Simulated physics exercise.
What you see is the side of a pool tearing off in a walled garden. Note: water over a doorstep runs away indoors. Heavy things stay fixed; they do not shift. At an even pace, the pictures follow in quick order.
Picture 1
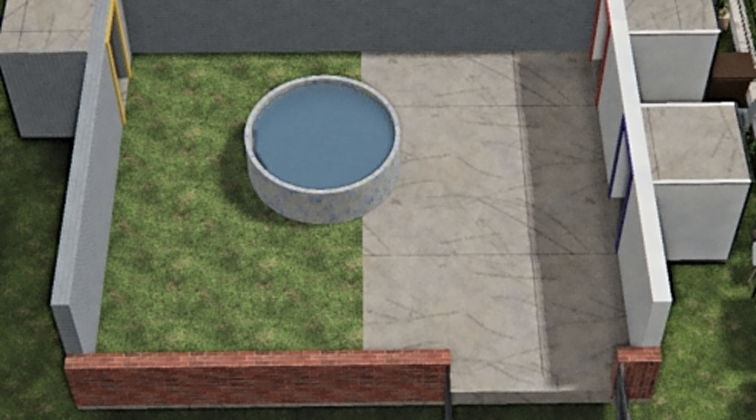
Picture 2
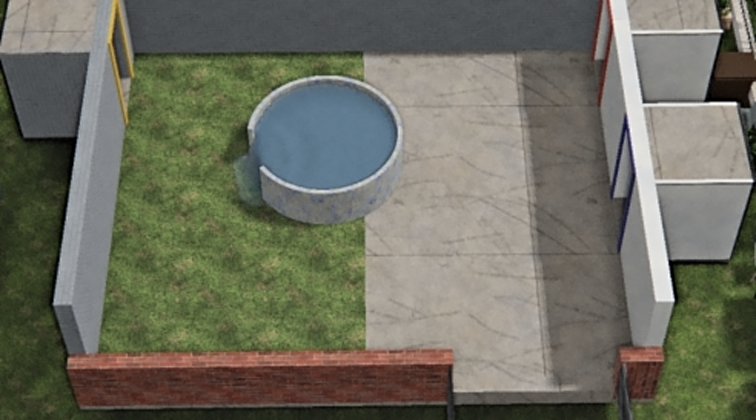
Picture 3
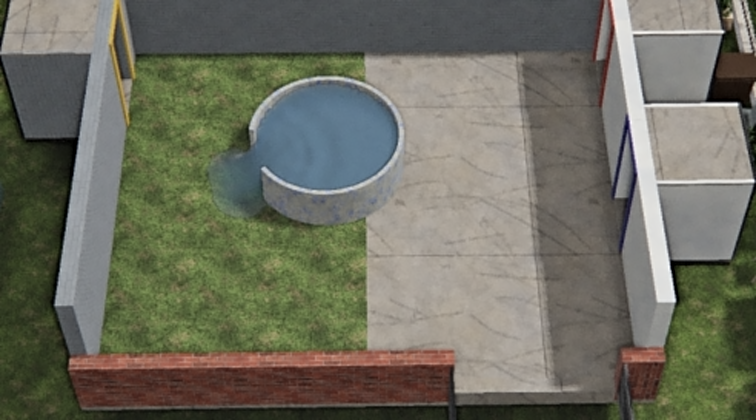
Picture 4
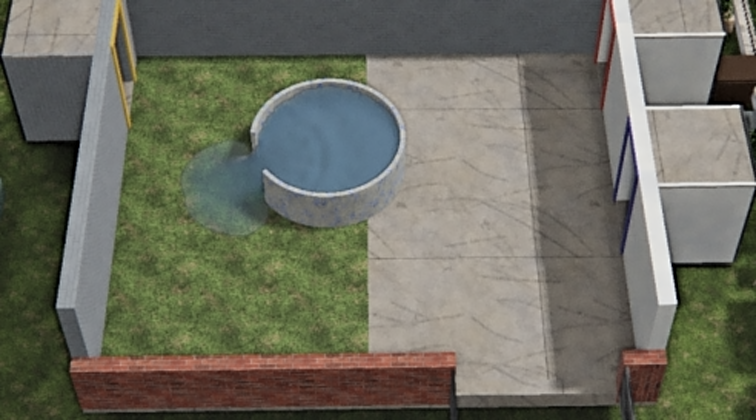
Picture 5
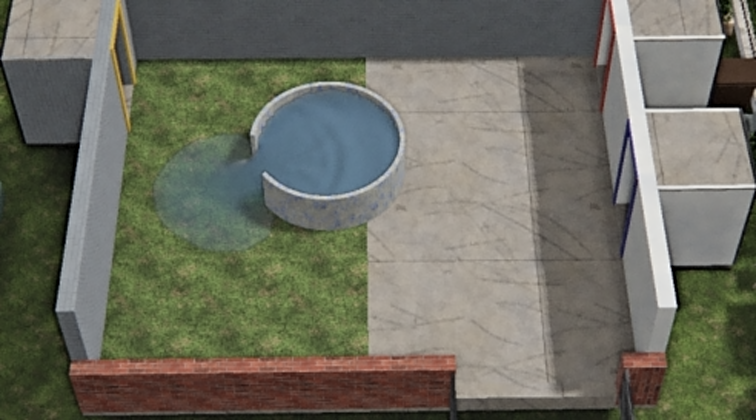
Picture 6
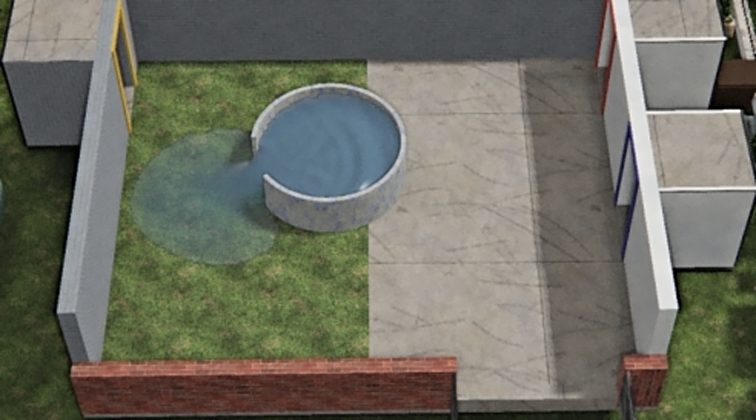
Water poured out through a gap that opened in the left side of a round pool in a walled garden, spreading steadily leftward across the grass in a widening, see-through puddle.
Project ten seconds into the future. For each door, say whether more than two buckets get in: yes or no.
Yellow door: Yes; red door: No; blue door: No.
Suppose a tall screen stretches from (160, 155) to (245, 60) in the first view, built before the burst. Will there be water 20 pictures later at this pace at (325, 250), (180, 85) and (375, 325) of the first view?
Lab note - spot 1 parched, spot 2 inundated, spot 3 parched.
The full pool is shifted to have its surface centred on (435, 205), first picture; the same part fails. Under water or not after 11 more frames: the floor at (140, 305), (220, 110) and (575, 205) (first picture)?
First one gets inundated, next one stays unwetted, last one stays unwetted.
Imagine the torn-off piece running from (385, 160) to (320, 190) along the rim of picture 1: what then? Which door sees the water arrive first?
I'd go with the one in blue.
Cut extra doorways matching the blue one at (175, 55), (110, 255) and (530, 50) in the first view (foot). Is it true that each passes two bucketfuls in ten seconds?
In turn: Passes that mark, is over, stays under.
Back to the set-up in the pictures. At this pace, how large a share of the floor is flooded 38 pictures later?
Roughly 55 percent, I reckon.
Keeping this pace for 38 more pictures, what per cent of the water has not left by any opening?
Estimate: Close to 98 %.
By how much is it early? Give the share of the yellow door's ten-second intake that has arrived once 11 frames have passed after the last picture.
Around 5 percent.
A moment on, water covers 15 % of the floor; the yellow door not reached, the red door not reached, the blue door not reached.
Next, water covers 25 % of the floor; the yellow door under two buckets in, the red door not reached, the blue door not reached.
Then, water covers 35 % of the floor; the yellow door under two buckets in, the red door not reached, the blue door not reached.
Later, water covers 55 % of the floor; the yellow door over two buckets in, the red door not reached, the blue door not reached.
In the end, water covers 95 % of the floor; the yellow door over two buckets in, the red door wet at the sill, nothing in, the blue door wet at the sill, nothing in.
